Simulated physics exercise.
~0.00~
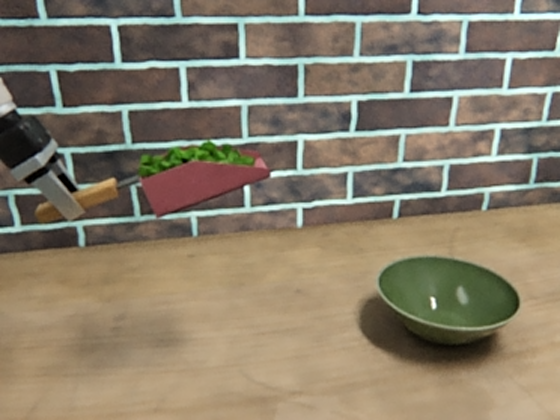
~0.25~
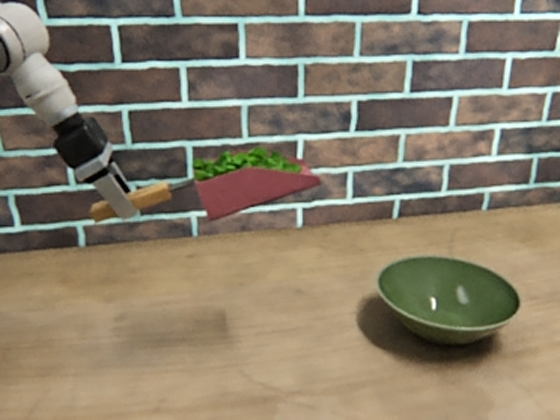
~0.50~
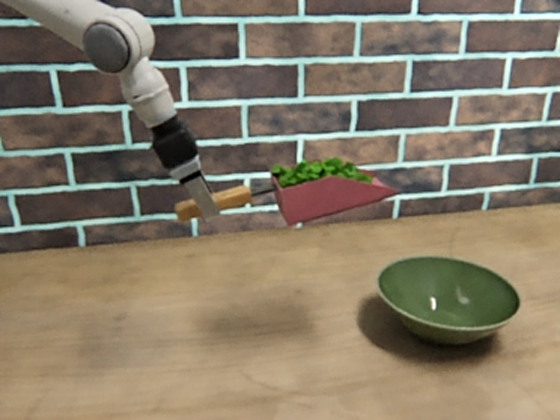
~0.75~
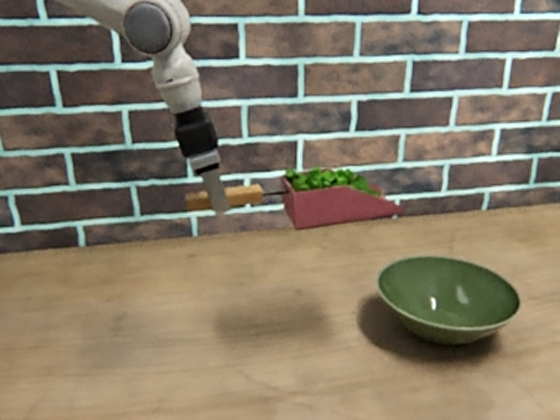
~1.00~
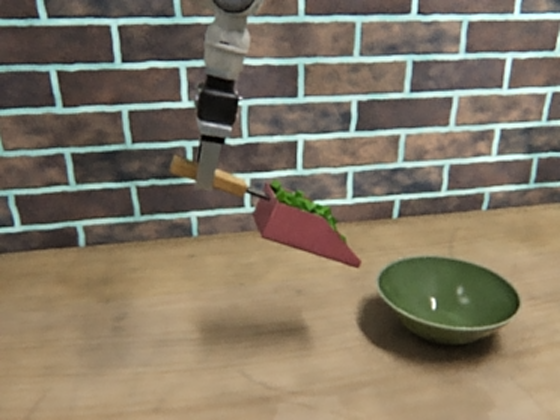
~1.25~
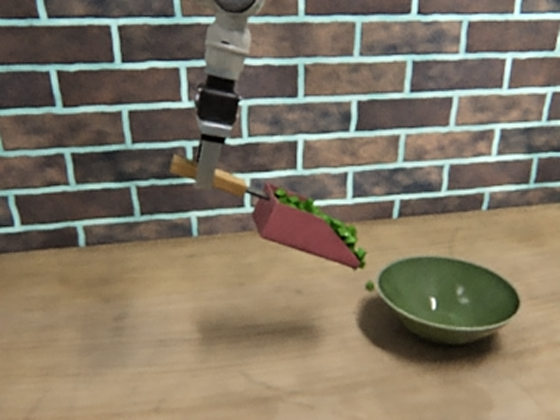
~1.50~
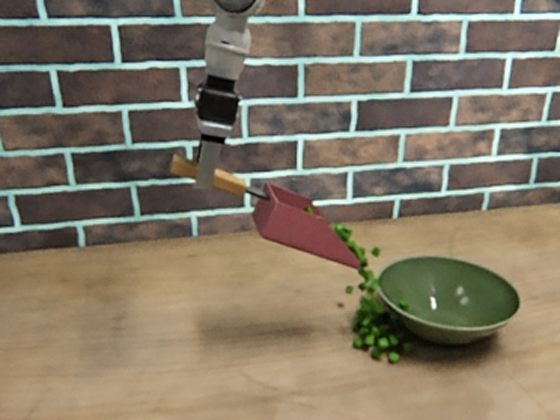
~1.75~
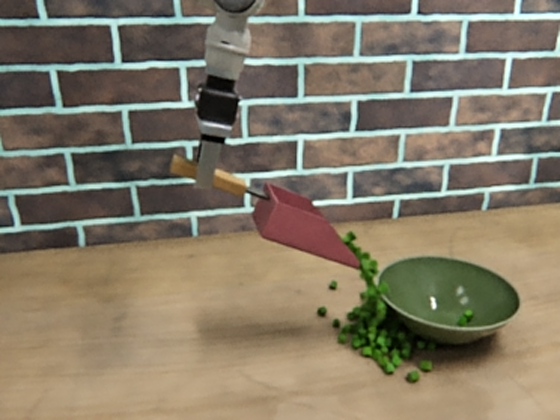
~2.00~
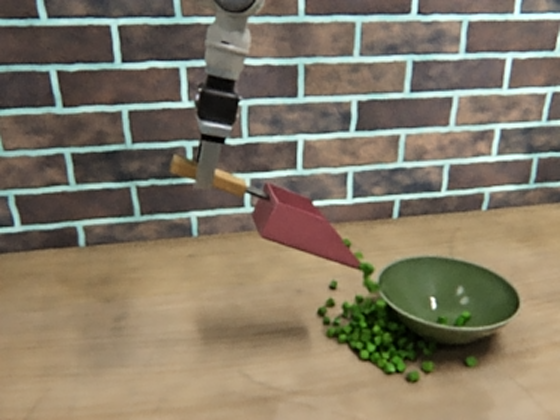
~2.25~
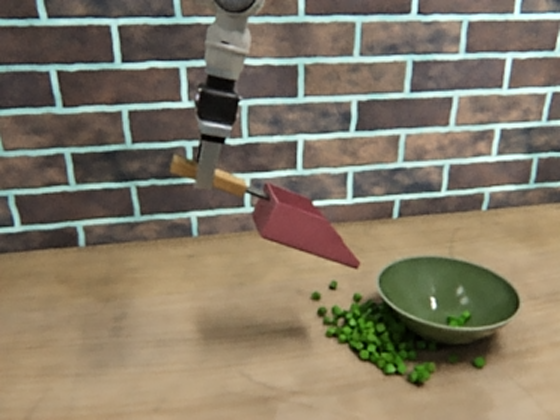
Most of the small green vegetable pieces missed the green bowl, after a robot arm carried them right in a red scoop, drew back slightly and tipped it forward; they spilled onto the wooden table beside the bowl, with only a few landing inside.
